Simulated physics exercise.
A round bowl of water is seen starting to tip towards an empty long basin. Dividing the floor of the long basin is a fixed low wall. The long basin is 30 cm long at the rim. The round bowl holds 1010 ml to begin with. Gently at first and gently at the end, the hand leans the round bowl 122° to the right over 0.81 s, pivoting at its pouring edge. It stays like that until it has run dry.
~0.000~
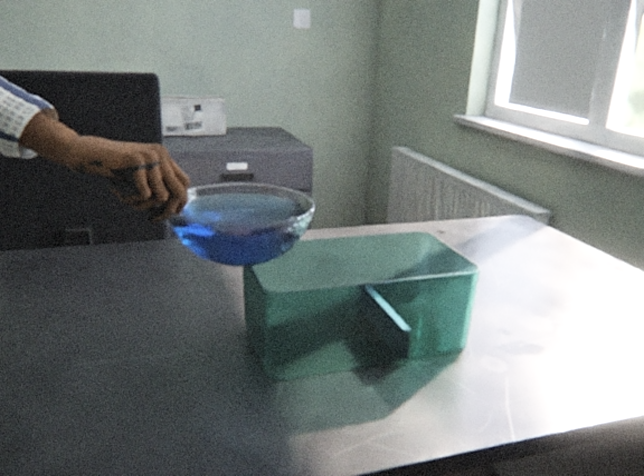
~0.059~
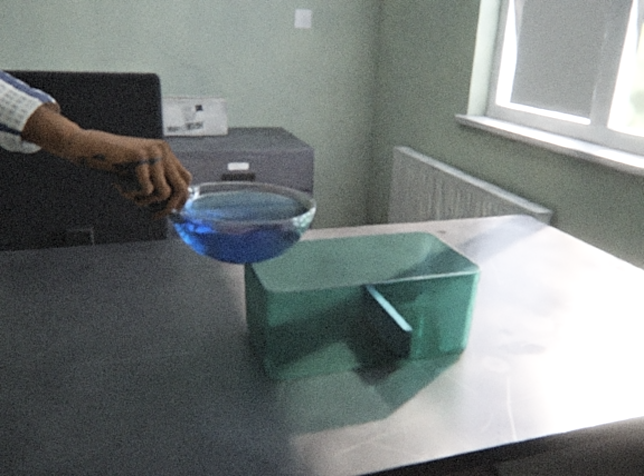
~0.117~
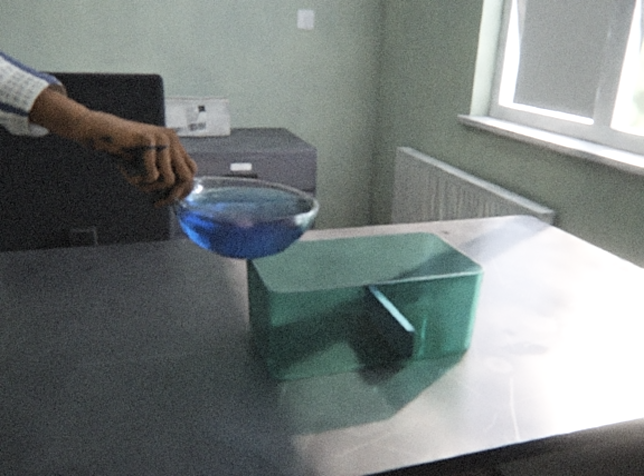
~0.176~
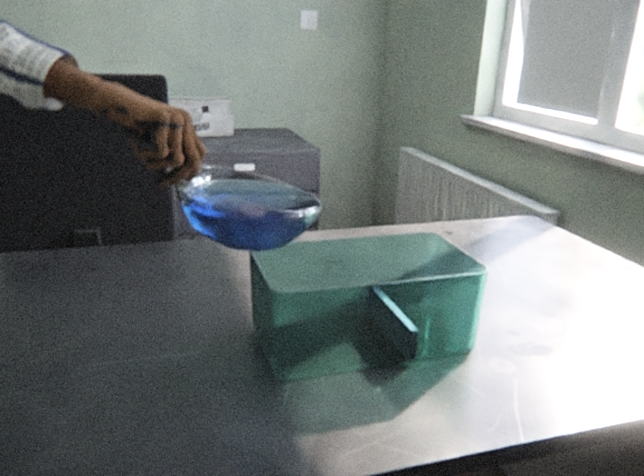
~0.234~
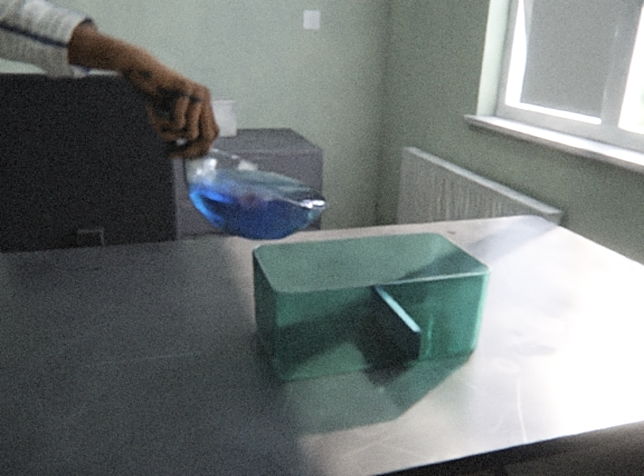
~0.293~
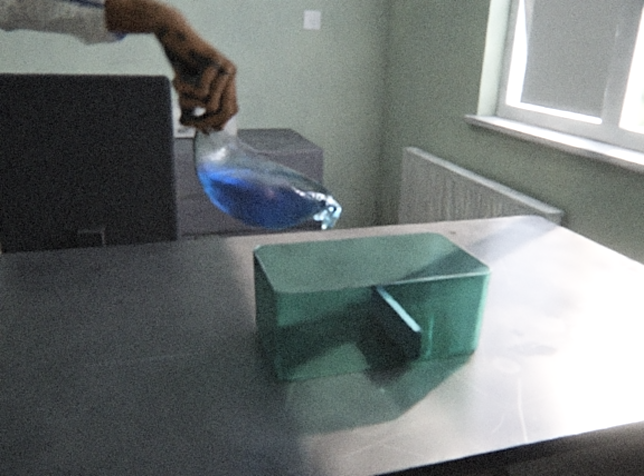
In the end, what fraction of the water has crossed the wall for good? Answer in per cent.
In the end about 46 per cent has crossed for good.
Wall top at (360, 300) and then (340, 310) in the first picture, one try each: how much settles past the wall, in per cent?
Roughly 65 per cent, then 75 per cent.
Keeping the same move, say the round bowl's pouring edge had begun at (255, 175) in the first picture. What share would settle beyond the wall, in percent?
Result then: Approx. 15 %.
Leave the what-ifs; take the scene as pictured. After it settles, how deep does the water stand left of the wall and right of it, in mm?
Left 16 mm, right 30 mm.
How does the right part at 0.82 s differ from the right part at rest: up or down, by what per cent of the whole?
It rises by about 5.
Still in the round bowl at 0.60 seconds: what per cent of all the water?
Roughly 5 per cent.
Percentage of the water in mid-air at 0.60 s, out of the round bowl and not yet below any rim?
Estimate: Some 46 % of the total.
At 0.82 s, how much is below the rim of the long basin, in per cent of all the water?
74 per cent or thereabouts.
After 0.60 s the tilt is 103° and 5 per cent is still to pour, 29 is left of the wall and 20 right of it.
After 0.82 s the tilt is 122° and 0 per cent is still to pour, 34 is left of the wall and 41 right of it.
After 1.06 s the tilt is 122° and 0 per cent is still to pour, 46 is left of the wall and 46 right of it.
After 1.31 s the tilt is 122° and 0 per cent is still to pour, 47 is left of the wall and 45 right of it.
In the end 47 per cent lies left of the wall, 46 right of it and 8 outside.
